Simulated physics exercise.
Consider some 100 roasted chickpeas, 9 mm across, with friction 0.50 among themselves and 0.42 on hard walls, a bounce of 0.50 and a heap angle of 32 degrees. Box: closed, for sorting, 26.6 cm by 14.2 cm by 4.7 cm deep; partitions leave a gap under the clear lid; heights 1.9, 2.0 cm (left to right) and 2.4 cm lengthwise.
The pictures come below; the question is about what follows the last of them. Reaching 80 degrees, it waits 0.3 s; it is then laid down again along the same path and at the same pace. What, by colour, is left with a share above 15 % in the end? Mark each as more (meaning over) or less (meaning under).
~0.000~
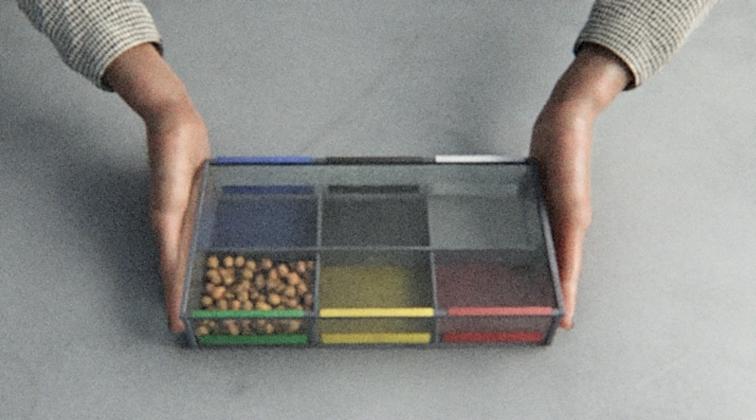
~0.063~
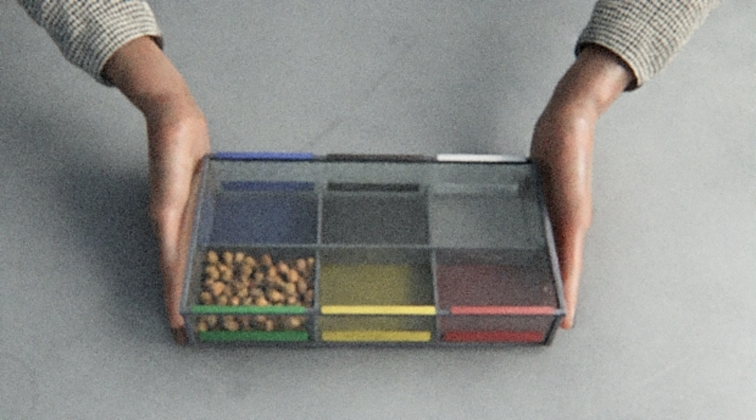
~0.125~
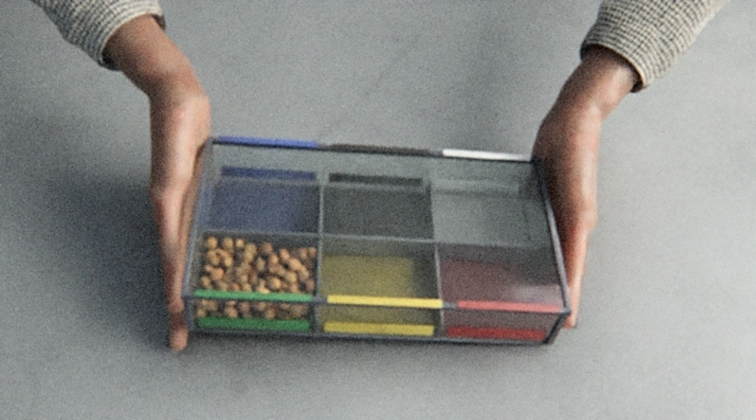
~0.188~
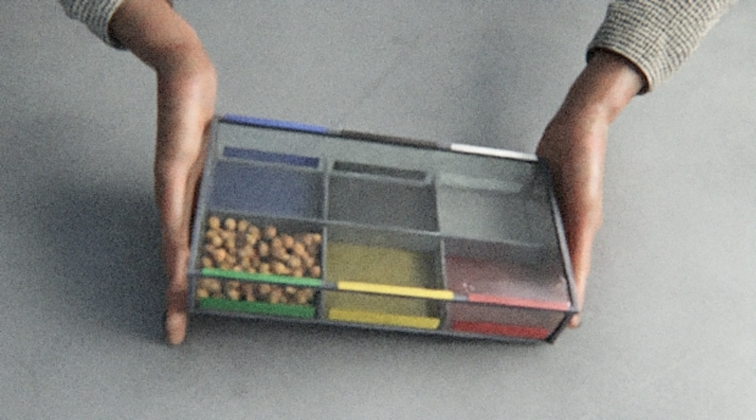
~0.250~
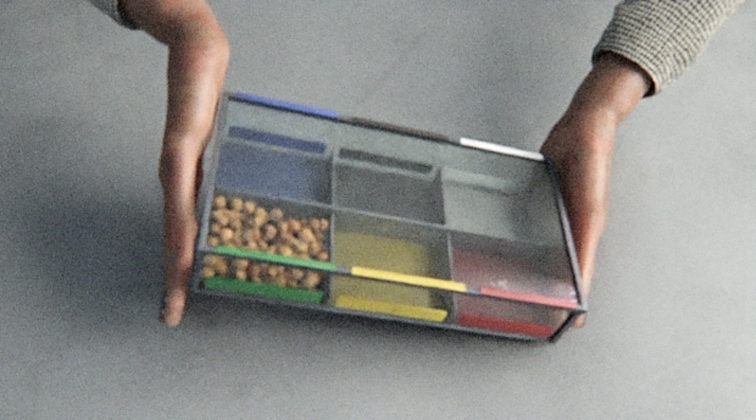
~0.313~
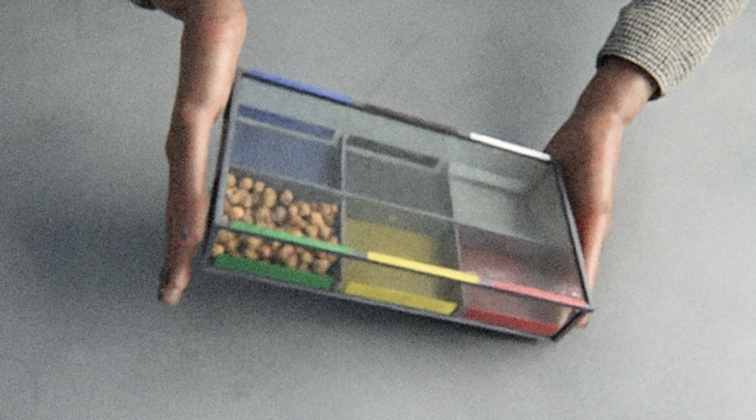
Red compartment - more; blue compartment - less; green compartment - more; yellow compartment - less; white compartment - more; black compartment - less.
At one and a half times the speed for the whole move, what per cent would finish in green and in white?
Outcome, in per cent - green: 20; white: 30.
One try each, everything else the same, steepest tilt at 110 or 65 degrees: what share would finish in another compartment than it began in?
I'd expect close to 100 and then close to 20 per cent.
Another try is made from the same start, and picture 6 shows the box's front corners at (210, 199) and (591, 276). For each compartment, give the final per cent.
Result - red: 0 %; blue: 0 %; green: 30 %; yellow: 5 %; white: 55 %; black: 5 %.
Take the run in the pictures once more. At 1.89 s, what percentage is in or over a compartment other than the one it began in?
Some 65 percent.
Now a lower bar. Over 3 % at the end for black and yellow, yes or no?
Black no; yellow yes.
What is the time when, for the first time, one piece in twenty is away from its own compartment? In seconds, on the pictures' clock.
Reading: T about 0.80 s.
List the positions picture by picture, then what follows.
Box tilt 0 degrees, front corners at (185, 314) and (558, 311); green 100 %, in the first picture.
Box tilt 1 degrees, front corners at (185, 309) and (560, 311), in the second picture.
Box tilt 6 degrees, front corners at (187, 293) and (565, 309), lowest corner right back, in the third picture.
Box tilt 11 degrees, front corners at (193, 271) and (573, 308), lowest corner right back, in the fourth picture.
Box tilt 16 degrees, front corners at (204, 247) and (581, 307), lowest corner right back, in the fifth picture.
Box tilt 22 degrees, front corners at (220, 222) and (588, 306), lowest corner right back; green 100 %. Its pace works out near 85 degrees a second, in the sixth picture.
After 1.26 s, tilt 80 degrees; red 30 %, green 45 %, yellow 15 %, white 15 %.
After 1.89 s, tilt 40 degrees; red 35 %, green 35 %, yellow 5 %, white 25 %.
After 2.57 s, tilt 0 degrees; red 35 %, green 35 %, yellow 5 %, white 25 %.
At rest (3.0 s), red 35 %, blue 0 %, green 35 %, yellow 5 %, white 25 %, black 0 %.
